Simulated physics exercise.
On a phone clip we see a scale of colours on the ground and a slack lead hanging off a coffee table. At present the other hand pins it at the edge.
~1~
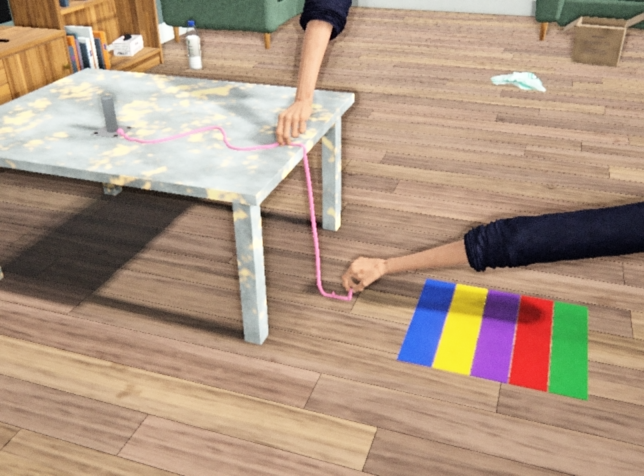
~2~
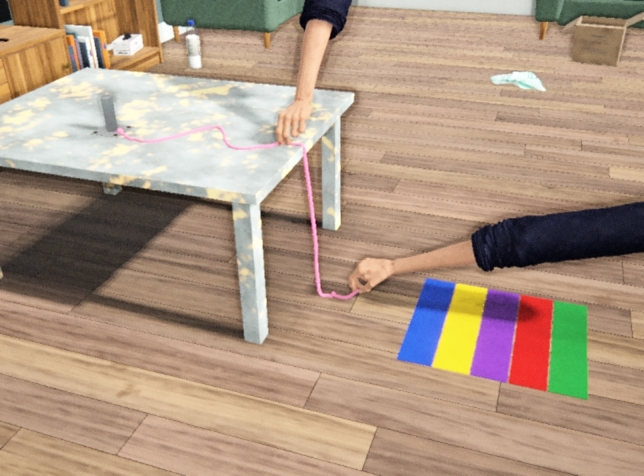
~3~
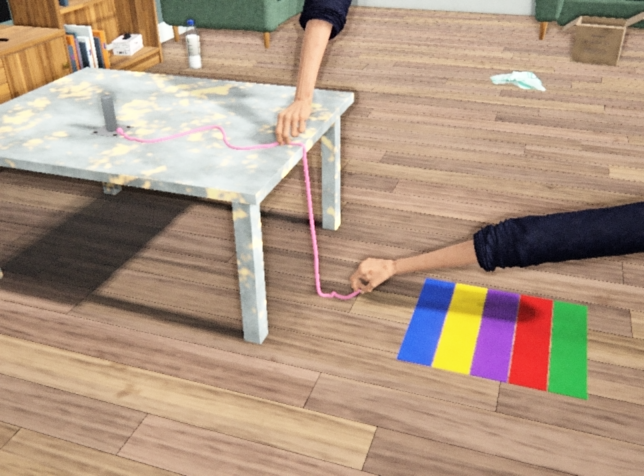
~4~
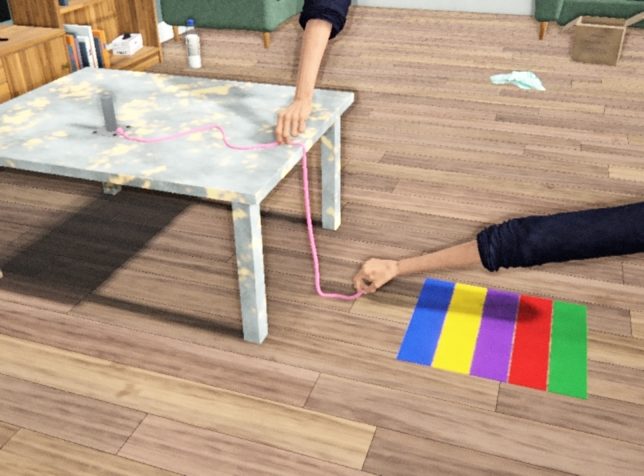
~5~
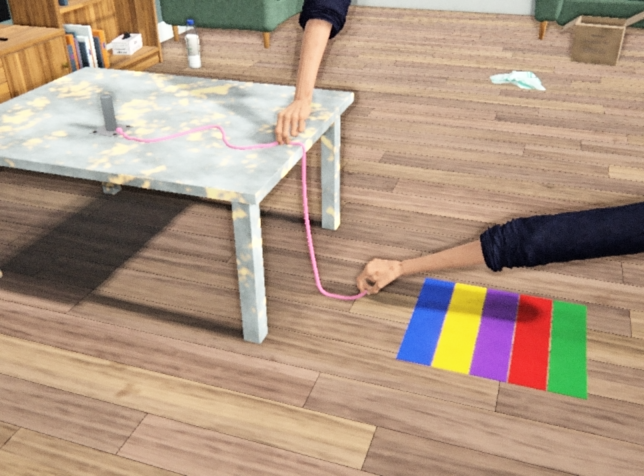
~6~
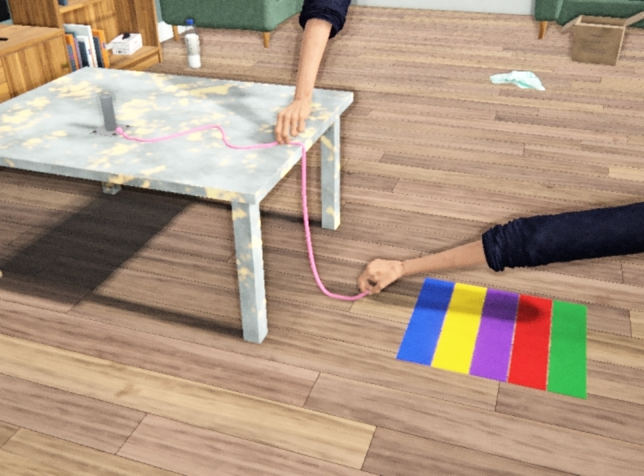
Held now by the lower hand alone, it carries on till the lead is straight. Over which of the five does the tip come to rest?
Over the red one.
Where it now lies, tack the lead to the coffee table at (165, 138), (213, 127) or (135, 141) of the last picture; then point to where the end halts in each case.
Taking the tries in turn: (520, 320), (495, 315) and (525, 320).
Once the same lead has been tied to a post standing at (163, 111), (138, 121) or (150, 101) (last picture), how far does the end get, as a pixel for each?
Going through them in sequence: (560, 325), (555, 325) and finally (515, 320).
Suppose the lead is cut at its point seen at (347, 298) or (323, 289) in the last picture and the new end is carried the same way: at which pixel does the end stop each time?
Try 1: (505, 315); try 2: (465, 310).
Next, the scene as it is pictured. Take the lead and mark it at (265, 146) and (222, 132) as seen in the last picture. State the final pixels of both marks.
The first lands at (322, 166), while the second lands at (251, 142).
Early on, end near (482, 313); over purple.
Midway, end near (516, 319); over red.
At the end of the slack, end near (537, 323); over red. The end stops over the red strip.
